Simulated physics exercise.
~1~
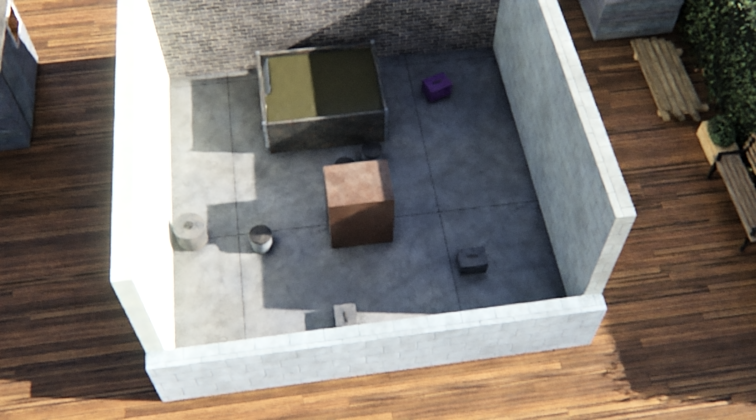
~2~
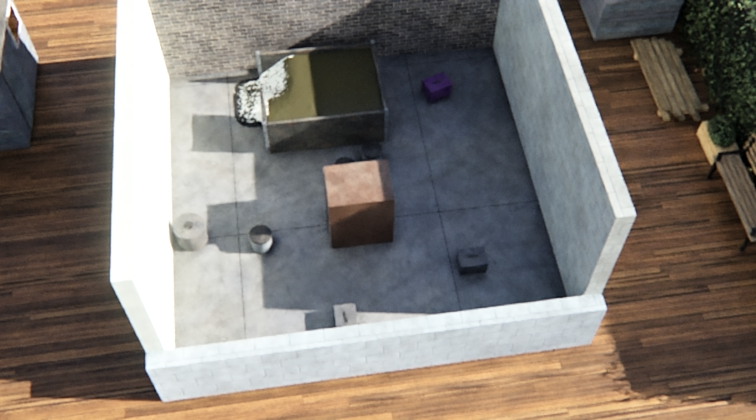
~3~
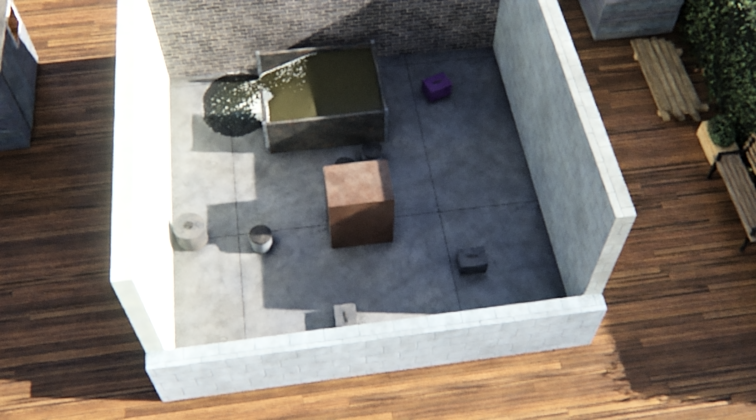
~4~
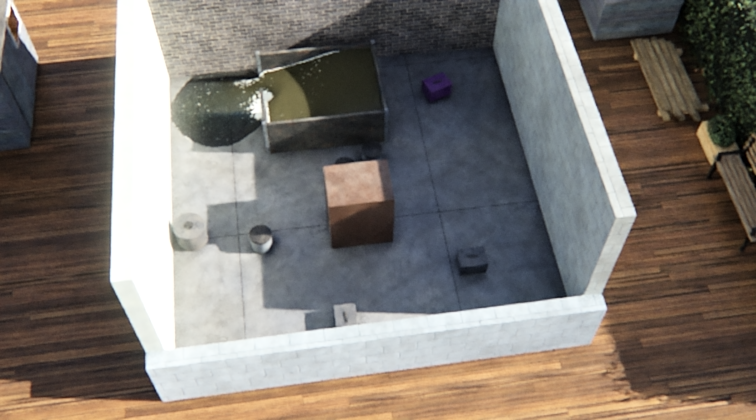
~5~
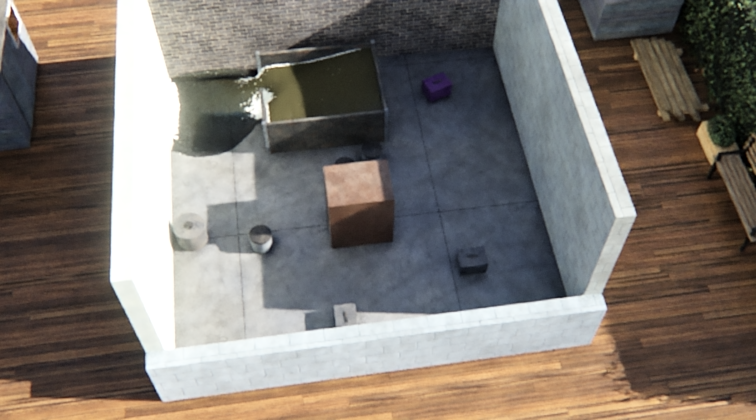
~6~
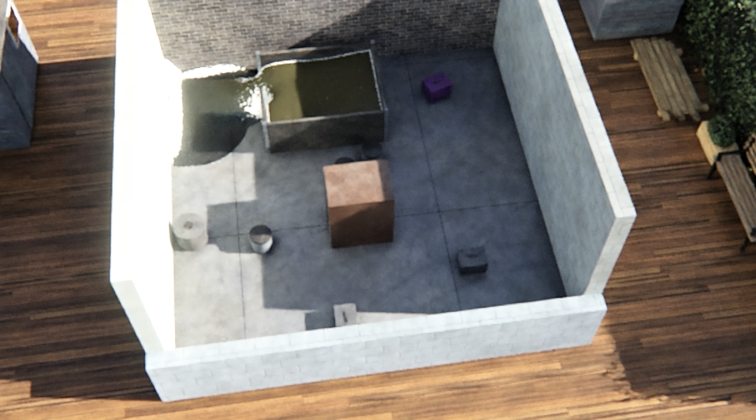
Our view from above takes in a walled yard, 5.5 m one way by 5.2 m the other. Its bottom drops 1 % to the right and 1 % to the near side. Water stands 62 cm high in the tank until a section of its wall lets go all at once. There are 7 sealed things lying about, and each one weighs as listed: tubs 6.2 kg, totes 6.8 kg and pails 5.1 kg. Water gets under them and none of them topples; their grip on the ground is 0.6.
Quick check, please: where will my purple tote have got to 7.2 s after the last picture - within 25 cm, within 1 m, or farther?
I'd bet it stays anchored there.
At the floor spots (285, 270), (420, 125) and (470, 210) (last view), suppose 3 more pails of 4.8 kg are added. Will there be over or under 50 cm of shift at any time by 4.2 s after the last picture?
Spot by spot, in turn: Exceeds it, falls short, falls short.
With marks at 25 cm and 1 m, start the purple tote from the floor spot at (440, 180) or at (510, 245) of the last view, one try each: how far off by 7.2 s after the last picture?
Results, in order: Essentially stationary, then displaced moderately.
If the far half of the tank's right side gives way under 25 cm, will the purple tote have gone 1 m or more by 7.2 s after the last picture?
What happens next is that the purple tote gets swept a long way.
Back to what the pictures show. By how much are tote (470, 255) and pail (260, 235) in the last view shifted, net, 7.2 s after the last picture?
50 cm and 300 cm, respectively.
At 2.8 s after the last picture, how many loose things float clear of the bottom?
Then: 1.
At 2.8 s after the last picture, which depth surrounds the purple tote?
Depth: About 0 cm.
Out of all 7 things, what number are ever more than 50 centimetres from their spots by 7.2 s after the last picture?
Counting them up, I find 4.
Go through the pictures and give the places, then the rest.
The first picture shows the purple tote at (437, 82) rests on the ground; 2.4 m2 under water; 0 of 7 have shifted.
The second picture shows the purple tote at (437, 82), on the bottom; water covers 2.8 m2; 0 of 7 have shifted.
The third picture shows the purple tote at (437, 82) rests on the ground; 3.4 m2 under water; 0 of 7 have shifted.
The fourth picture shows the purple tote at (437, 82) rests on the ground; 4.3 m2 under water; 0 of 7 have shifted.
The fifth picture shows the purple tote at (437, 82), on the bottom; 4.7 m2 under water; 0 of 7 have shifted.
The sixth picture shows the purple tote at (437, 82), on the bottom; 4.8 m2 under water; 0 of 7 have shifted.
Then, 0.9 s after the last picture the purple tote is near (437, 82), 0.0 m from its start, aground; 0 afloat.
Then, 2.8 s after the last picture the purple tote is near (437, 82), 0.0 m from its start, aground; 1 afloat.
Then, 4.8 s after the last picture the purple tote is near (437, 82), 0.0 m from its start, aground; 1 afloat.
Then, 7.2 s after the last picture the purple tote is near (437, 82), 0.0 m from its start, aground; 3 afloat.
